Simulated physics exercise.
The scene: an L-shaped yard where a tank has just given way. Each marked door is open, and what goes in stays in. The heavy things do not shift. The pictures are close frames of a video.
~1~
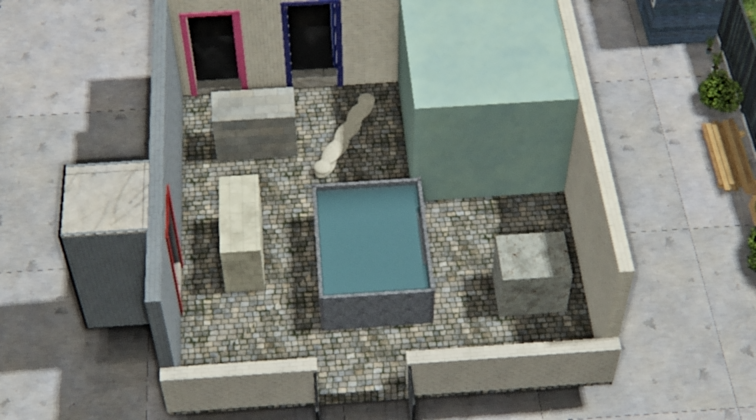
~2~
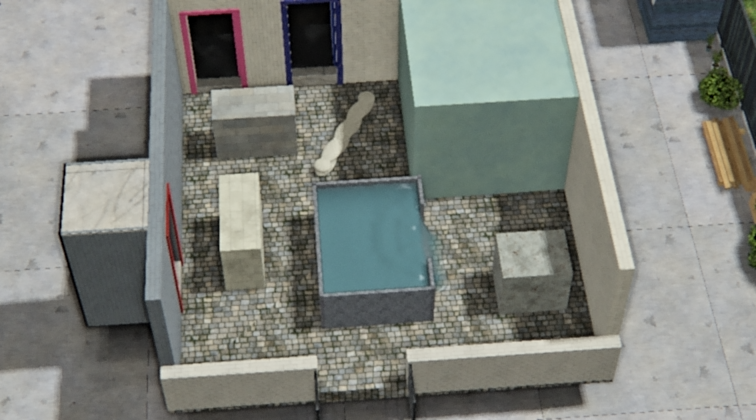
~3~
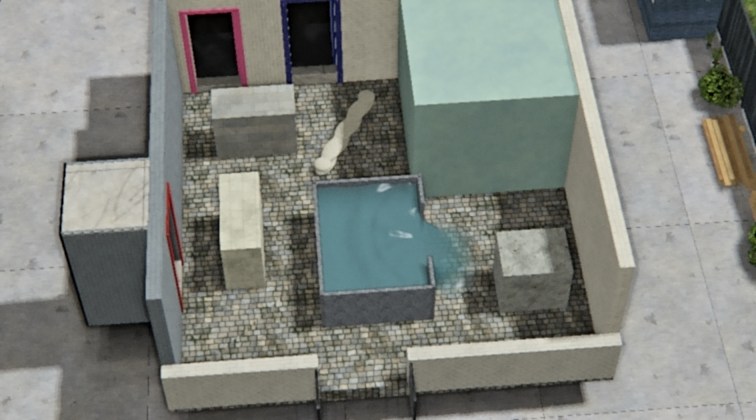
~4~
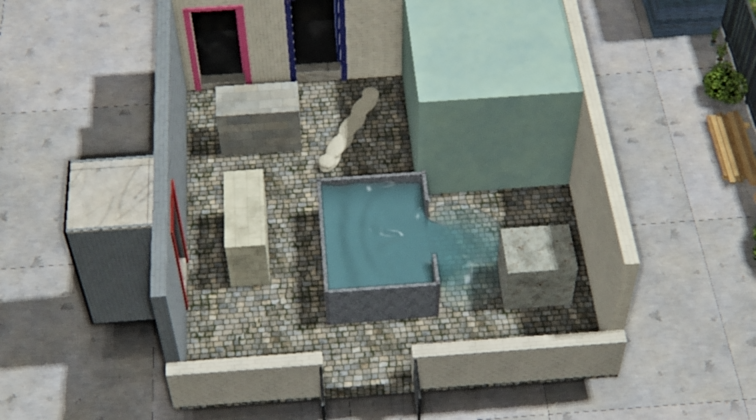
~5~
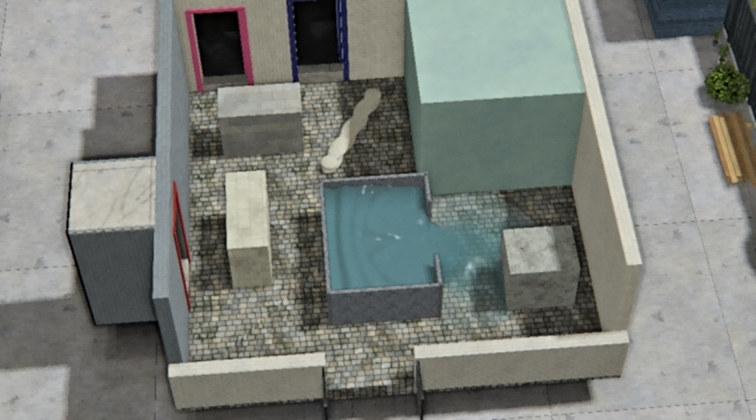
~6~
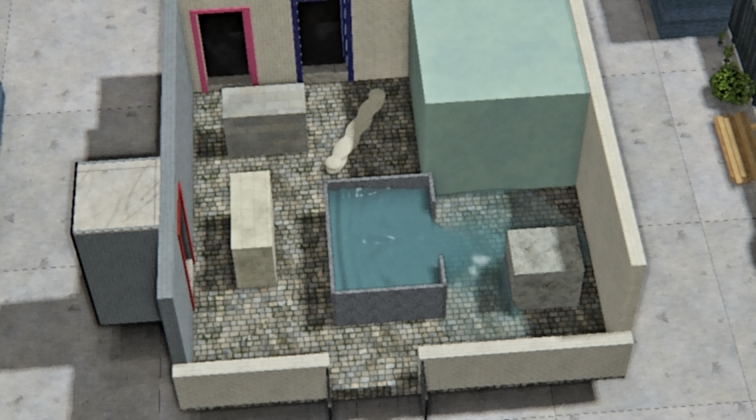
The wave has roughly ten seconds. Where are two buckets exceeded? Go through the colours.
One by one: The pink door holds within the limit; the blue door holds within the limit; the red door holds within the limit.
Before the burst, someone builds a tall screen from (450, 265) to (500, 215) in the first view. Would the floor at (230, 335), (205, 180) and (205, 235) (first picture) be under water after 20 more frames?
In that order: Flooded, wet, not flooded.
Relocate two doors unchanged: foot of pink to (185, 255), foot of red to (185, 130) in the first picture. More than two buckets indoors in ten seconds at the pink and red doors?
My reading: The pink one is under, the red one holds.
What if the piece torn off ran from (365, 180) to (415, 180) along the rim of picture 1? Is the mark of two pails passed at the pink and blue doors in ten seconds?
One by one: Pink passes that mark, blue is under.
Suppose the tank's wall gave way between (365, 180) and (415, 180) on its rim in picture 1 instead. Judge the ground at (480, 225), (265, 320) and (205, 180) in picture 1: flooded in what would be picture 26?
As listed: Covered, dry, flooded.
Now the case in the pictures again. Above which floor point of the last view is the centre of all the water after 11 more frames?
Near (446, 264).
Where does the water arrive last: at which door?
That is the one in blue.
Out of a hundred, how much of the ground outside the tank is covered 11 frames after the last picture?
Near 30 in a hundred.
A moment on, water covers 25 % of the floor; the pink door not reached, the blue door not reached, the red door not reached.
Next, water covers 30 % of the floor; the pink door not reached, the blue door not reached, the red door not reached.
Then, water covers 45 % of the floor; the pink door not reached, the blue door not reached, the red door not reached.
Later, water covers 70 % of the floor; the pink door not reached, the blue door not reached, the red door wet at the sill, nothing in.
In the end, water covers 90 % of the floor; the pink door wet at the sill, nothing in, the blue door wet at the sill, nothing in, the red door wet at the sill, nothing in.
